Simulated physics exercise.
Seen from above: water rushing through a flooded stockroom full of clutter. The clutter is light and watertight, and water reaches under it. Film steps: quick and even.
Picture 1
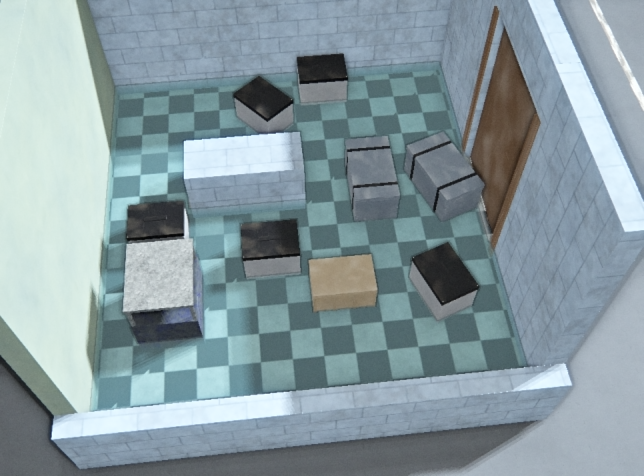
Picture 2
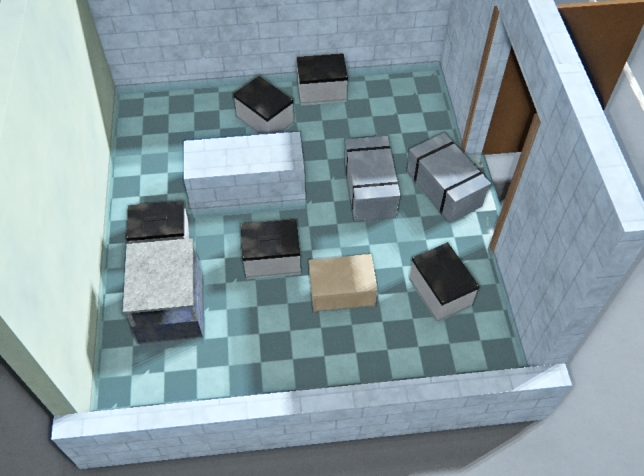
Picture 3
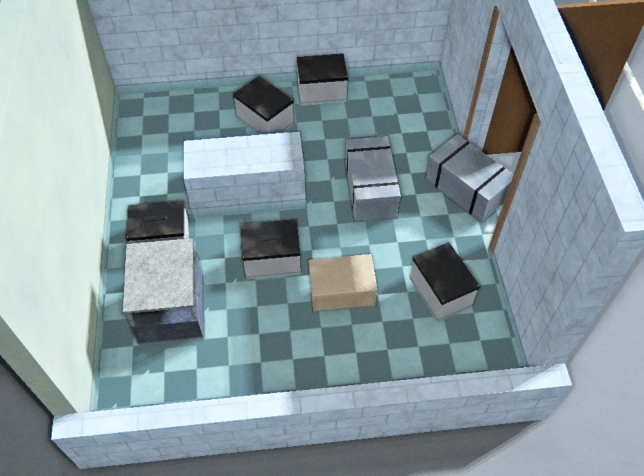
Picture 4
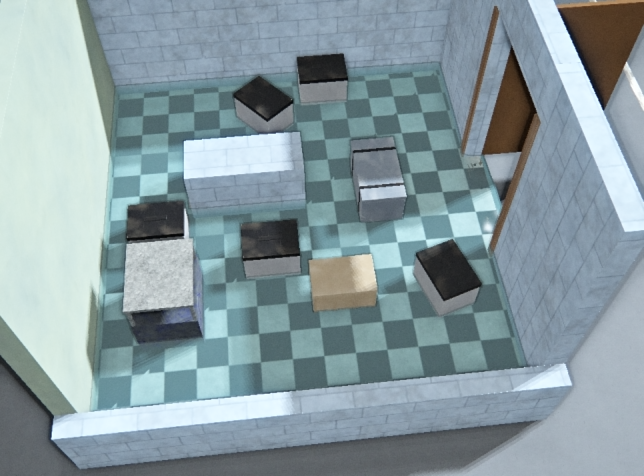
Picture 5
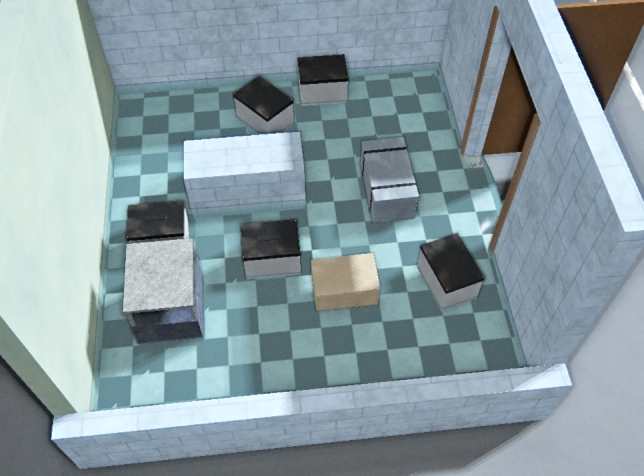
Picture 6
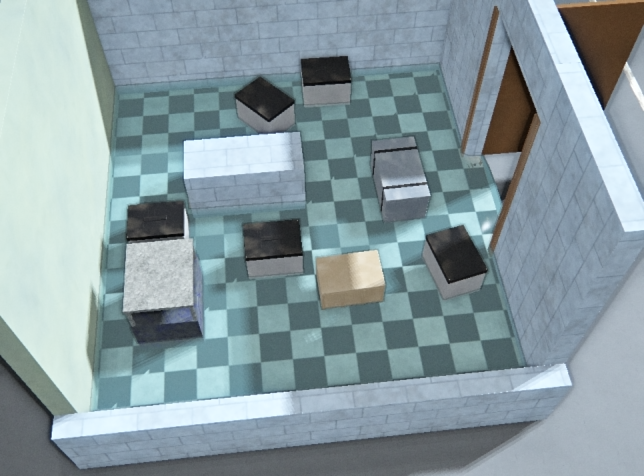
Grey strapped trunk turning and slipping out through an opened doorway, then a second trunk and nearby boxes drifting slightly right.
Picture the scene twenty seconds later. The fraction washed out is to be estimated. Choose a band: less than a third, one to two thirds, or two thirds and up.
Two thirds and up.
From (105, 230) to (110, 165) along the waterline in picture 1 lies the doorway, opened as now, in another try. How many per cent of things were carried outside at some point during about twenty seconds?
It works out at 40 percent.
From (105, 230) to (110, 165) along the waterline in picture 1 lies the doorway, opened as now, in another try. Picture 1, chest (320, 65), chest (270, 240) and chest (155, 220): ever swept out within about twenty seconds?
Remains, escapes, escapes.
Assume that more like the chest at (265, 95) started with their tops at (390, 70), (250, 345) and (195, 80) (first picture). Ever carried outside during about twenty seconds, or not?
Outcomes in turn are expelled, not expelled, not expelled.
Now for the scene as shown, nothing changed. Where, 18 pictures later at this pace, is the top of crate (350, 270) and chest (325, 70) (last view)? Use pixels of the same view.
(496, 202) and (396, 86), roughly.
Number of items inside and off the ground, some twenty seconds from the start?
It adds up to 1.
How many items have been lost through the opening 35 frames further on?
The count is 6.
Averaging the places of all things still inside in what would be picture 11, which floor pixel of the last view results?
The average sits close to (351, 202).
A moment on, 1 of 8 are out; 7 afloat.
Next, 3 of 8 are out; 5 afloat.
Later, 6 of 8 are out; 1 afloat.
In the end, 7 of 8 are out; 1 afloat.
